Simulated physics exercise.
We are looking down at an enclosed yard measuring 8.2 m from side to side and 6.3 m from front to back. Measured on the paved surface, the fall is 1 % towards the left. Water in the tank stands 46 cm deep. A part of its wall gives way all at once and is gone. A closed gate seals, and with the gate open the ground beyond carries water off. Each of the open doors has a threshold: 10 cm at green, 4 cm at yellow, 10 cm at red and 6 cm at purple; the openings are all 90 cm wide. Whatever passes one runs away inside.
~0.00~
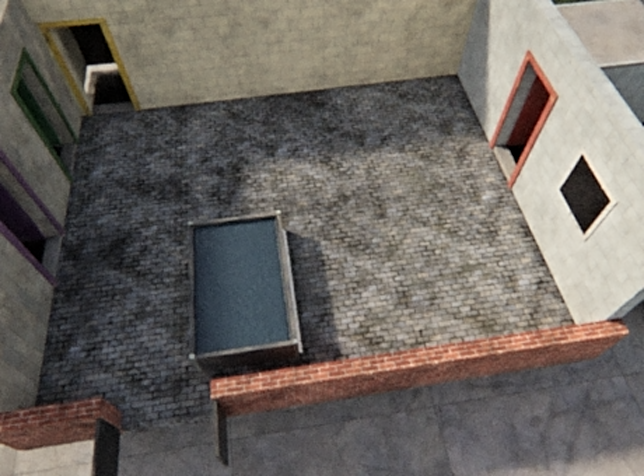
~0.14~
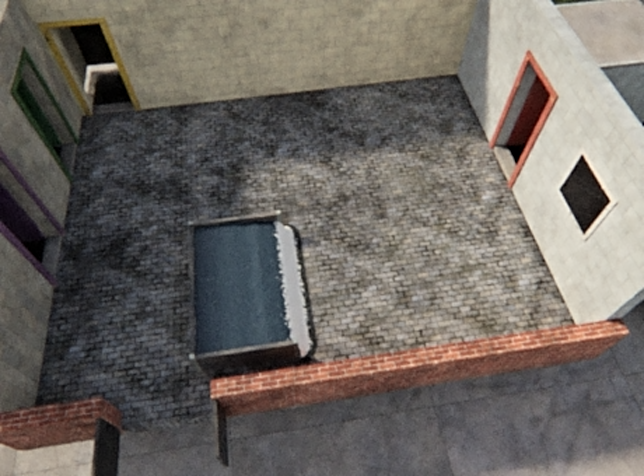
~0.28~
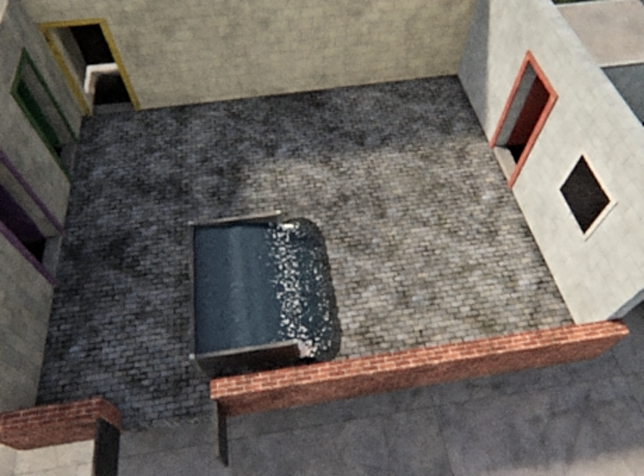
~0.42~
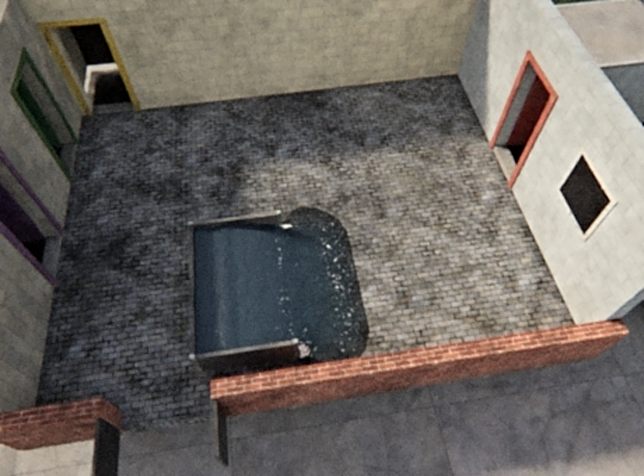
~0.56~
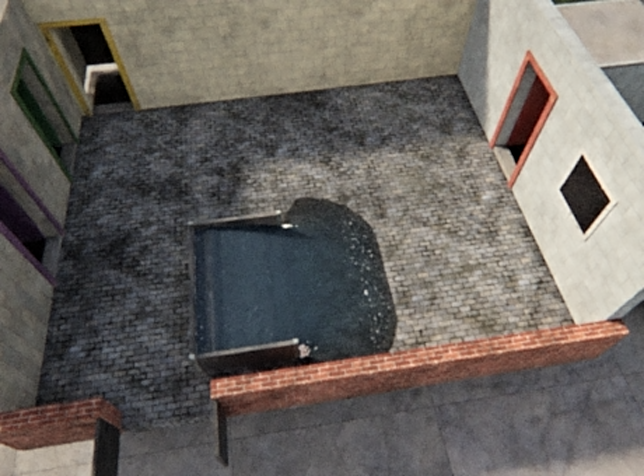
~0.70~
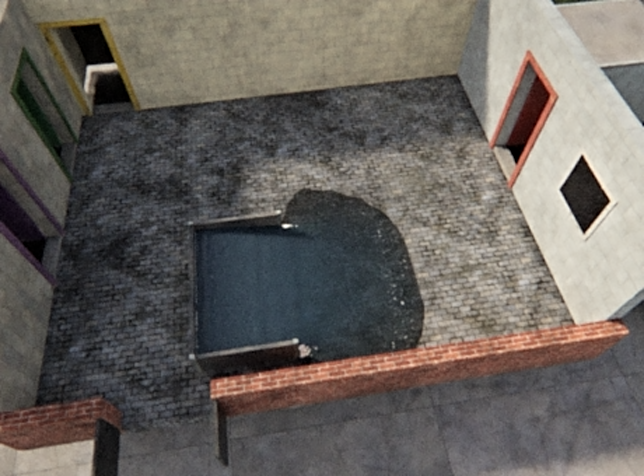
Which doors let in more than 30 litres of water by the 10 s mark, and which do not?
By then, the green door does not, the yellow door does not, the red door does not, the purple door does not.
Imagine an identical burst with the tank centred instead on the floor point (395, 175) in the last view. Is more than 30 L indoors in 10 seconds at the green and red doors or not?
Lab note: Green door limit not exceeded; red door limit exceeded.
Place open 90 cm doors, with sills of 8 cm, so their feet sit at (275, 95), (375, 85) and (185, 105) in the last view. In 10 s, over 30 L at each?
Result in order - not enough, not enough, not enough.
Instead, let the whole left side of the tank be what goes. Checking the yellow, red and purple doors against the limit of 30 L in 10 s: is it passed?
Yellow exceeds; red falls short; purple exceeds.
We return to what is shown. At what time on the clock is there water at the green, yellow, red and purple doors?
Green 10.0 s, yellow 9.0 s, red 2.2 s, purple not in the 10 s.
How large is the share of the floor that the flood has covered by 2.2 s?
Roughly 35 % of the floor.
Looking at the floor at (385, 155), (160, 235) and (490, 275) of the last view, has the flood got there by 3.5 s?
Soaked, untouched, soaked.
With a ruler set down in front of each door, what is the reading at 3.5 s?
In cm: Green 0, yellow 0, red 11, purple 0.
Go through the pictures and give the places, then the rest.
The tank at (240, 281) is whole and still, 46 cm deep, in the first picture.
Water pours out at (286, 283) and has run 1.2 m, to (289, 229); typically 8 cm deep outside, 46 cm at the tank's back, in the second picture.
Water pours out at (286, 285) and has run 1.3 m, to (324, 359); typically 9 cm deep outside, 46 cm at the tank's back, in the third picture.
Water pours out at (286, 285) and has run 1.6 m, to a hidden place; typically 7 cm deep outside, 45 cm at the tank's back, in the fourth picture.
The front is at (343, 210), 1.9 m from the gap at (286, 285); 4.3 m2 of floor is under water; 39 cm left at the back of the tank, in the fifth picture.
Water pours out at (286, 285) and has run 2.2 m, to (377, 214); typically 5 cm deep outside, 39 cm at the tank's back, in the sixth picture.
After 1.4 s water covers 25 % of the floor and is deepest (17 cm) near (303, 325); green door not reached, yellow door not reached, red door not reached, purple door not reached.
After 2.2 s water covers 35 % of the floor and is deepest (24 cm) near (567, 317); green door not reached, yellow door not reached, red door not reached, purple door not reached.
After 3.5 s water covers 40 % of the floor and is deepest (20 cm) near (533, 346); green door not reached, yellow door not reached, red door 11 cm at the sill, 4 L in, purple door not reached.
After 6.0 s water covers 50 % of the floor and is deepest (10 cm) near (405, 98); green door not reached, yellow door not reached, red door 5 cm at the sill, 5 L in, purple door not reached.
After 10.0 s water covers 75 % of the floor and is deepest (12 cm) near (82, 117); green door 6 cm at the sill, 0 L in, yellow door 3 cm at the sill, 0 L in, red door 1 cm at the sill, 6 L in, purple door not reached.
